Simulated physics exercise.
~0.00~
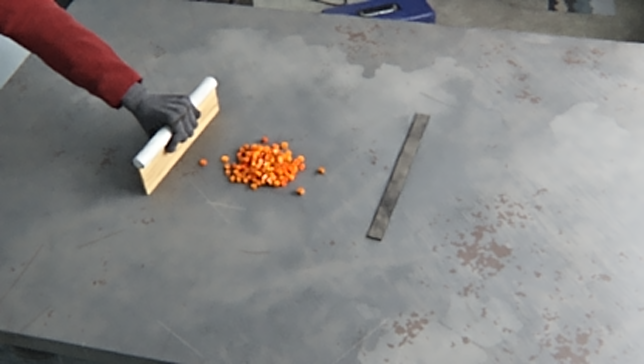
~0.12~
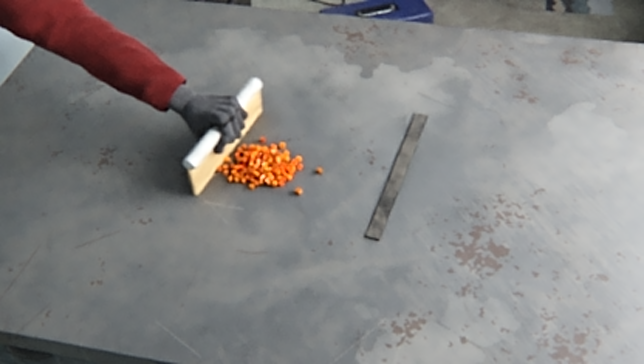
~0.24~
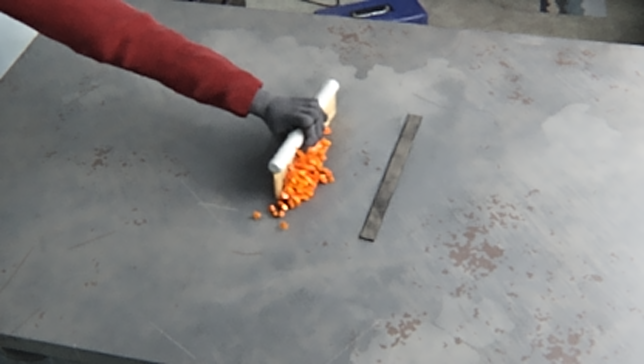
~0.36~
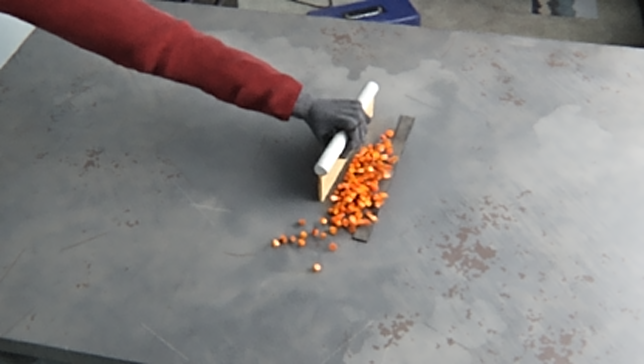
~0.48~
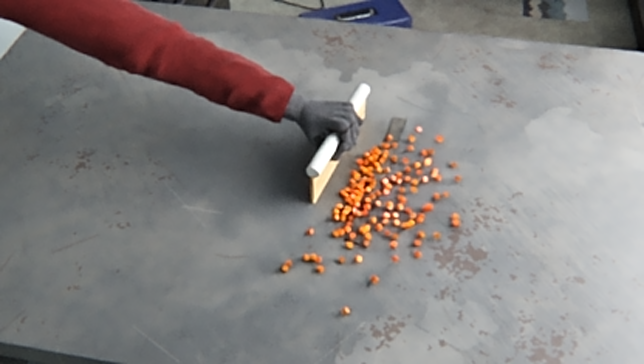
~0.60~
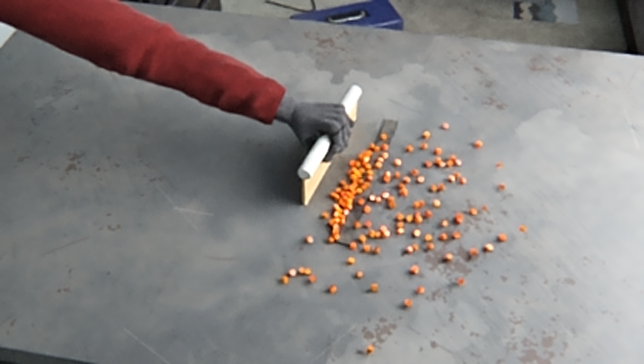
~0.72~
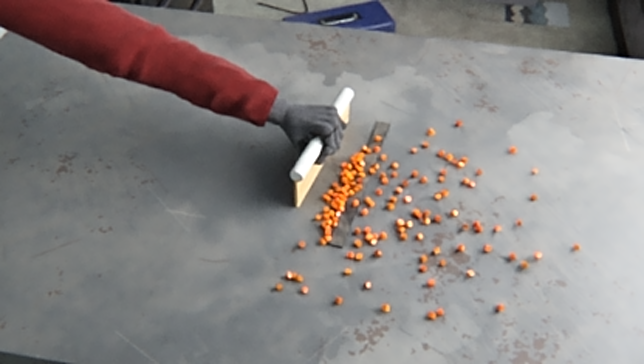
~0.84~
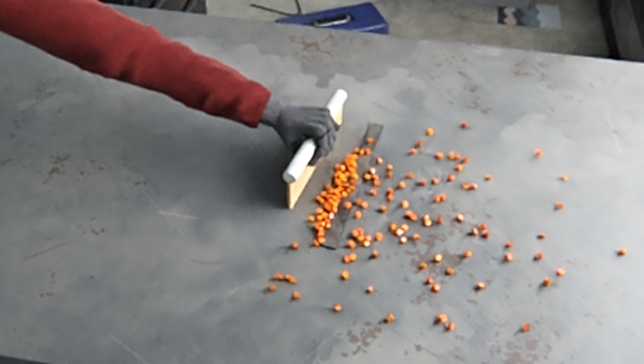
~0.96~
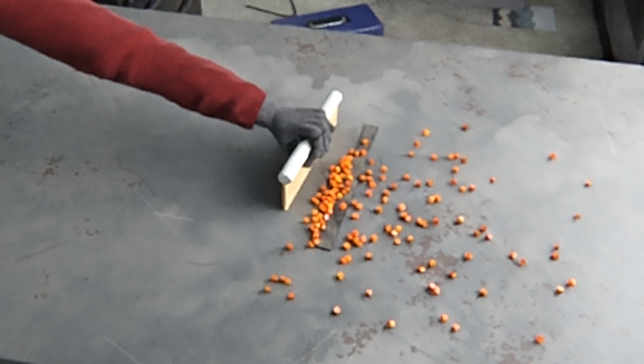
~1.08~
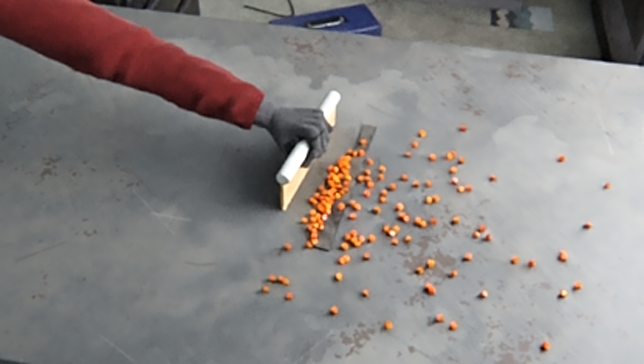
A dark-gloved hand in a red sleeve reaches from the upper left, holding a wooden scraper with a white handle over a worn grey tabletop seen from above. Just right of the blade sits a heap of small orange pieces, and further right a thin dark strip lies slanted. The hand pushes the scraper rightward, gathering the heap and driving it up to the strip. The scraper halts just short of it, and many pieces spill over and scatter widely to the right. At the end, a dense band remains along the strip, with the rest strewn beyond.
